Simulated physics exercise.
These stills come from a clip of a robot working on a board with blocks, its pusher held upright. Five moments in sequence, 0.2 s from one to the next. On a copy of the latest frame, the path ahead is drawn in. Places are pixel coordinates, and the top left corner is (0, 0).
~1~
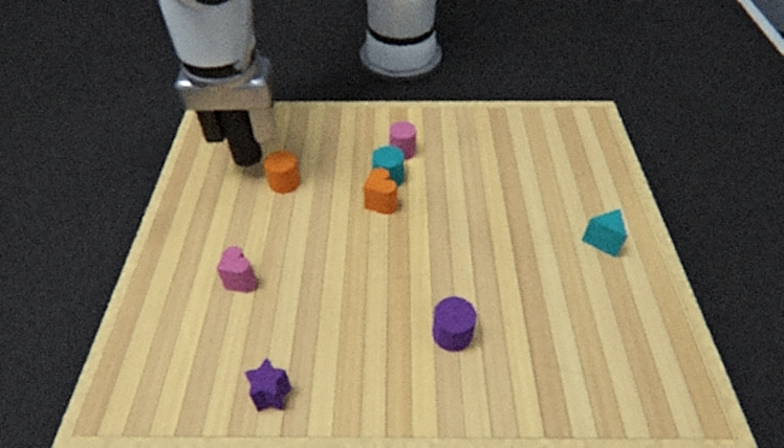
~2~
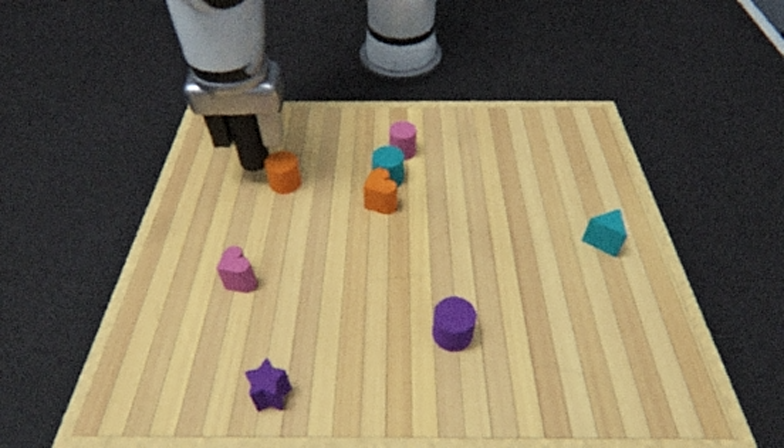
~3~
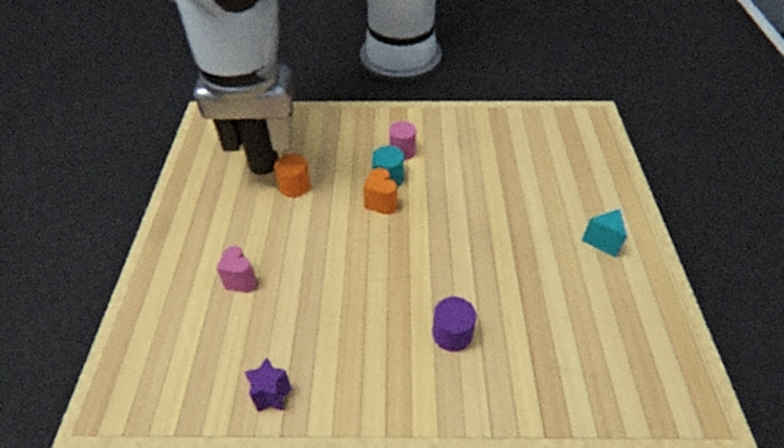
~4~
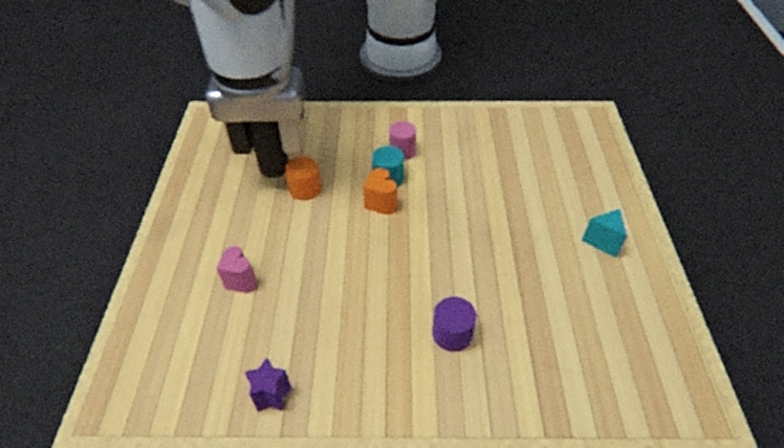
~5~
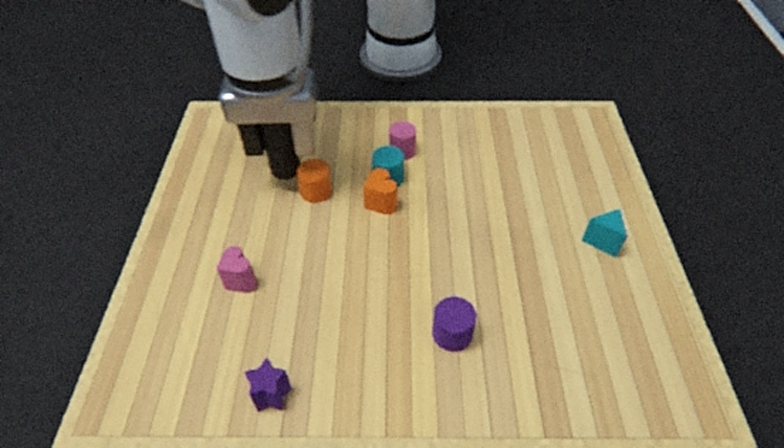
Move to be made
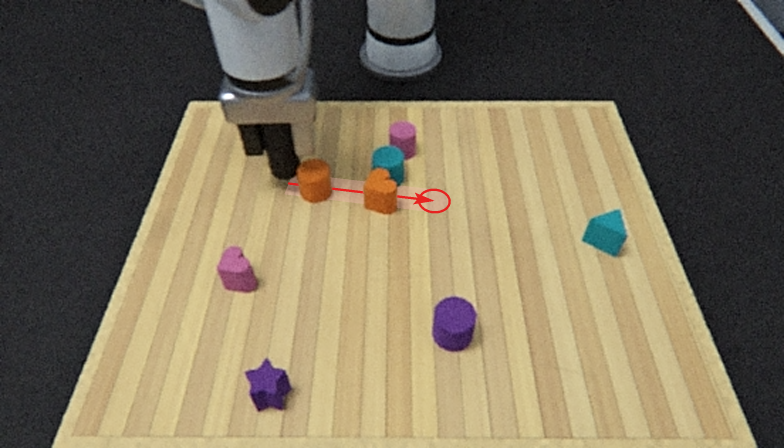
On a striped wooden board, a robot arm pushes an orange cylinder slightly right toward an orange heart block, other blocks unmoved.
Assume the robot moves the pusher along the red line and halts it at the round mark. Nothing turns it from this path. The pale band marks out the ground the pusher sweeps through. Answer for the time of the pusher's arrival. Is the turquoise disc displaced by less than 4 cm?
Yes, that is what happens.
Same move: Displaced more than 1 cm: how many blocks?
Most likely three or more.
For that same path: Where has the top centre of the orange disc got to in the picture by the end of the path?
The middle of its upper face will lie at (382, 197).
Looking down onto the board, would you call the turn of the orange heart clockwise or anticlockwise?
Looking down, my answer is that the orange heart rotates clockwise.
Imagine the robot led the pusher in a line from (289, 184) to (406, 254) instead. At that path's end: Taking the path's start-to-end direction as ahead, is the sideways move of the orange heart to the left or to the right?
Pushed left.
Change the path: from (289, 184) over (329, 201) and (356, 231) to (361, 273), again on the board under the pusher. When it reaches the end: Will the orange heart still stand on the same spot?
My answer is no.
The line goes in a line from (289, 184) to (434, 201).
The first path, step by step. One third of the way, pusher at (336, 175); orange disc at (357, 182); orange heart at (388, 184), turned 20° anticlockwise.
Two thirds of the way, pusher at (385, 181); orange disc at (382, 196); orange heart at (413, 188), turned 40° anticlockwise; turquoise disc at (400, 153).
At the end, pusher at (435, 187); orange disc at (382, 197); orange heart at (444, 201), turned 40° clockwise; turquoise disc at (408, 153); pink disc unmoved.
